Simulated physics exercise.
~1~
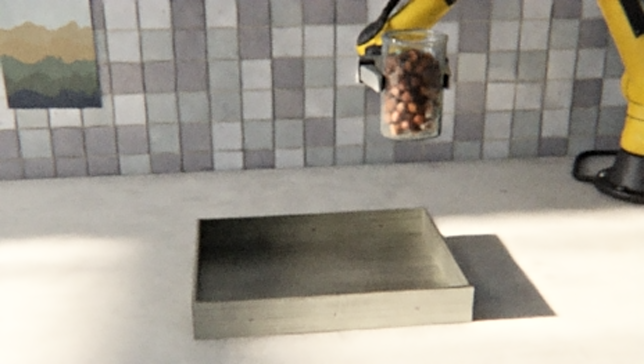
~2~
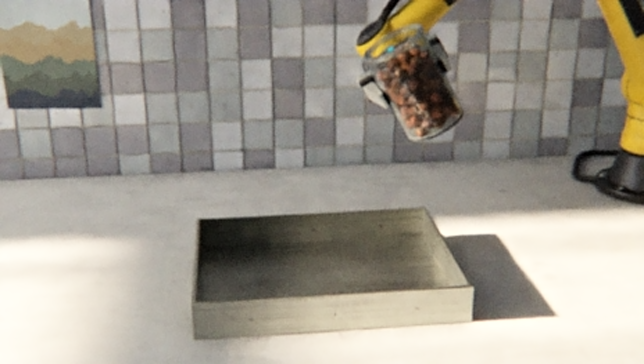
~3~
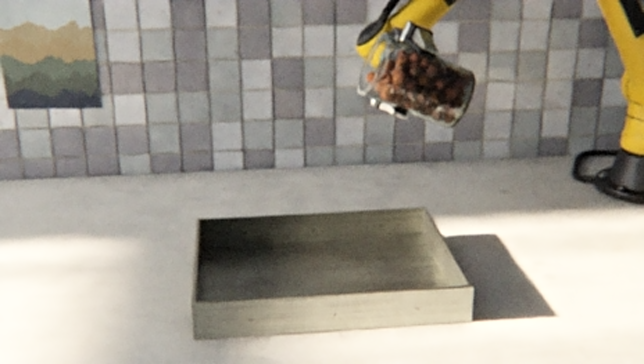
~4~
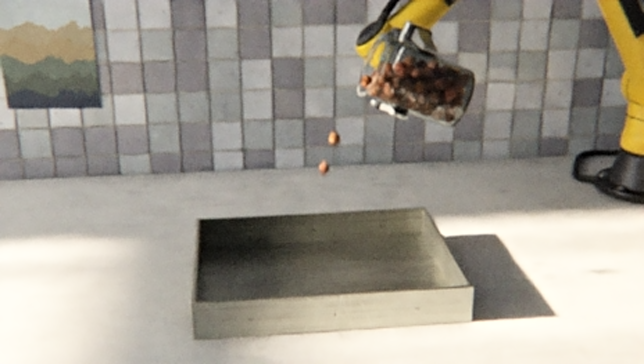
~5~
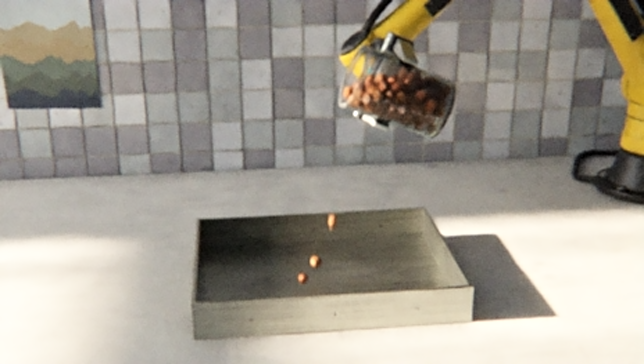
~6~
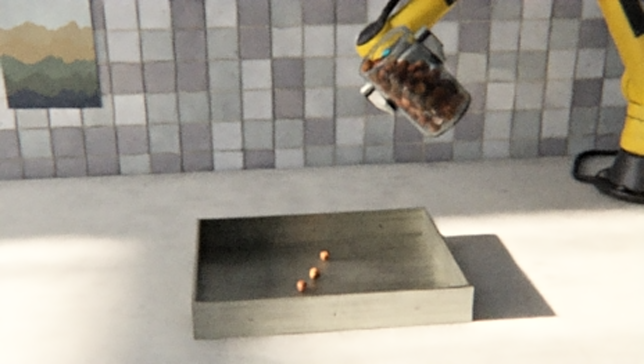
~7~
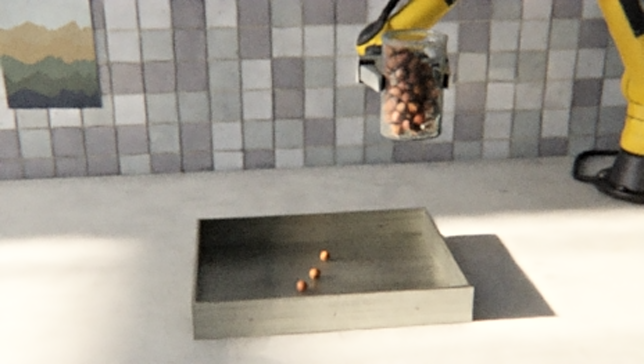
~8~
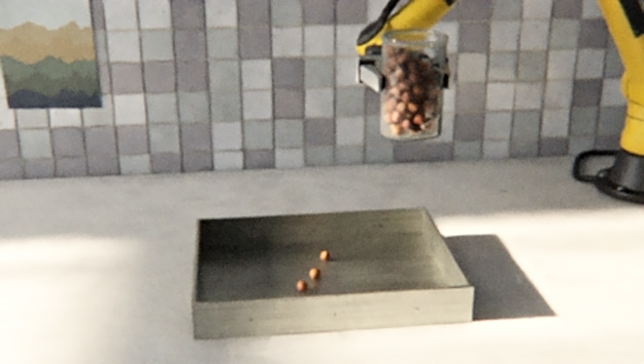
On a pale counter before a tiled wall, a yellow robot arm tipped a glass jar of hazelnuts toward a shallow tray until three dropped in, then turned it upright again, leaving most of the nuts still in the jar.
